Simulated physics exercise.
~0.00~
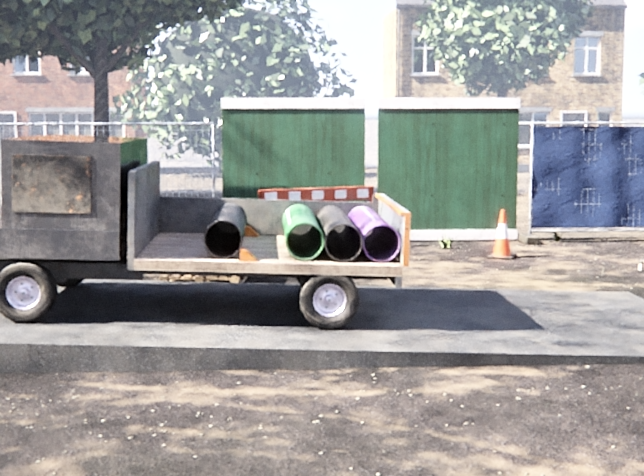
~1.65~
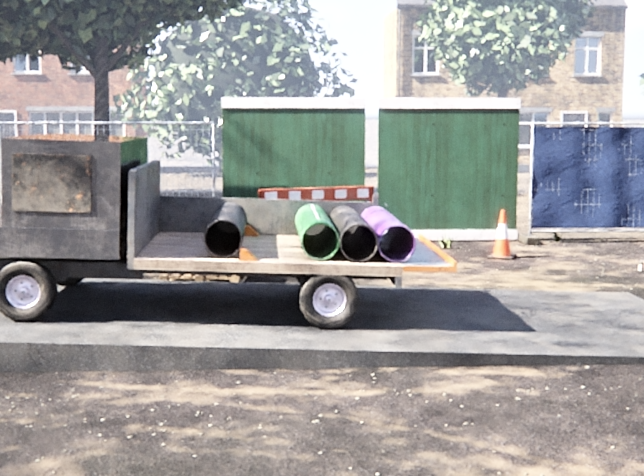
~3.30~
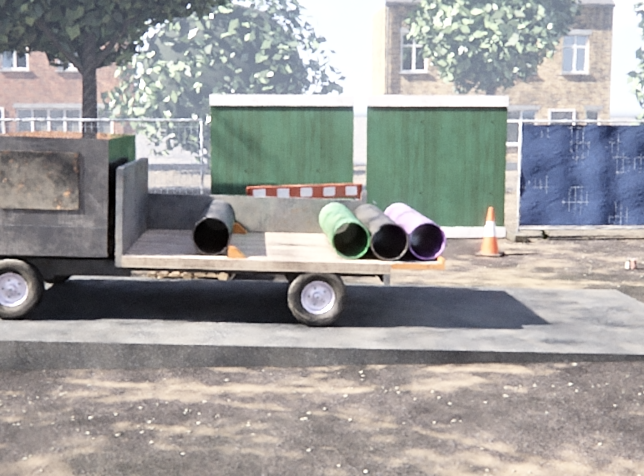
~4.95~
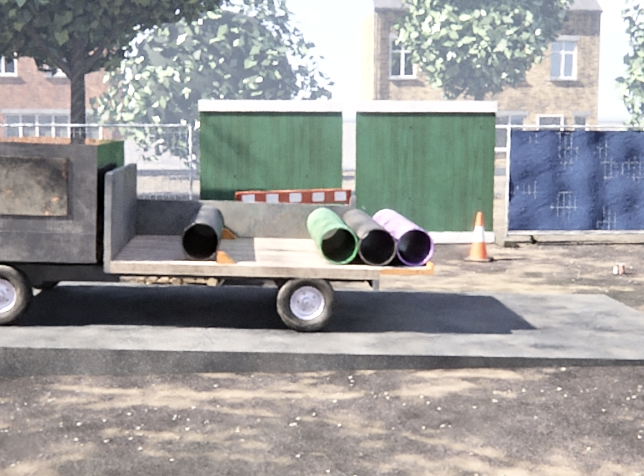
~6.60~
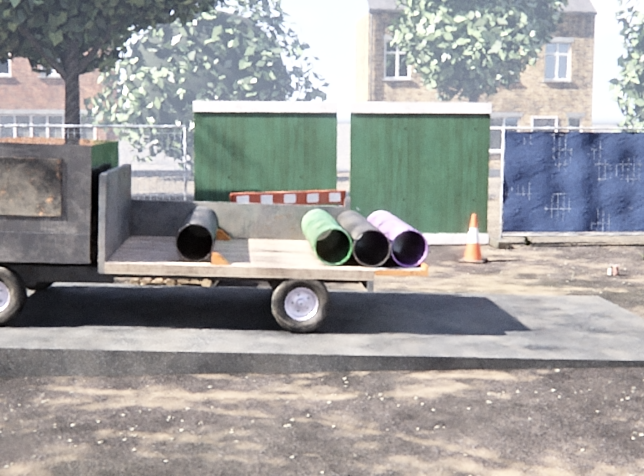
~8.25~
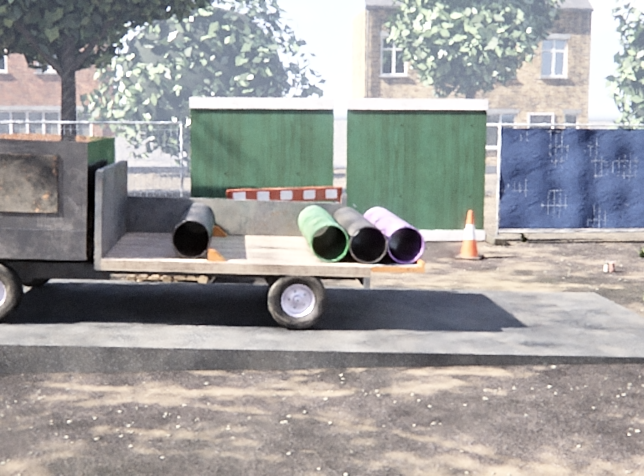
Four pipes lie across the open bed of a pick-up parked facing left, a dark one near the cab and a green, a dark and a purple one grouped against the raised tailgate. The tailgate swings down until it lies almost level with the bed. The grouped pipes roll to the right together, and the purple one crosses onto the lowered gate, while the dark pipe near the cab stays beside an orange chock. The view drifts slightly right as they settle. At the end the purple pipe rests on the gate, the green one remains on the bed, and none has fallen off.
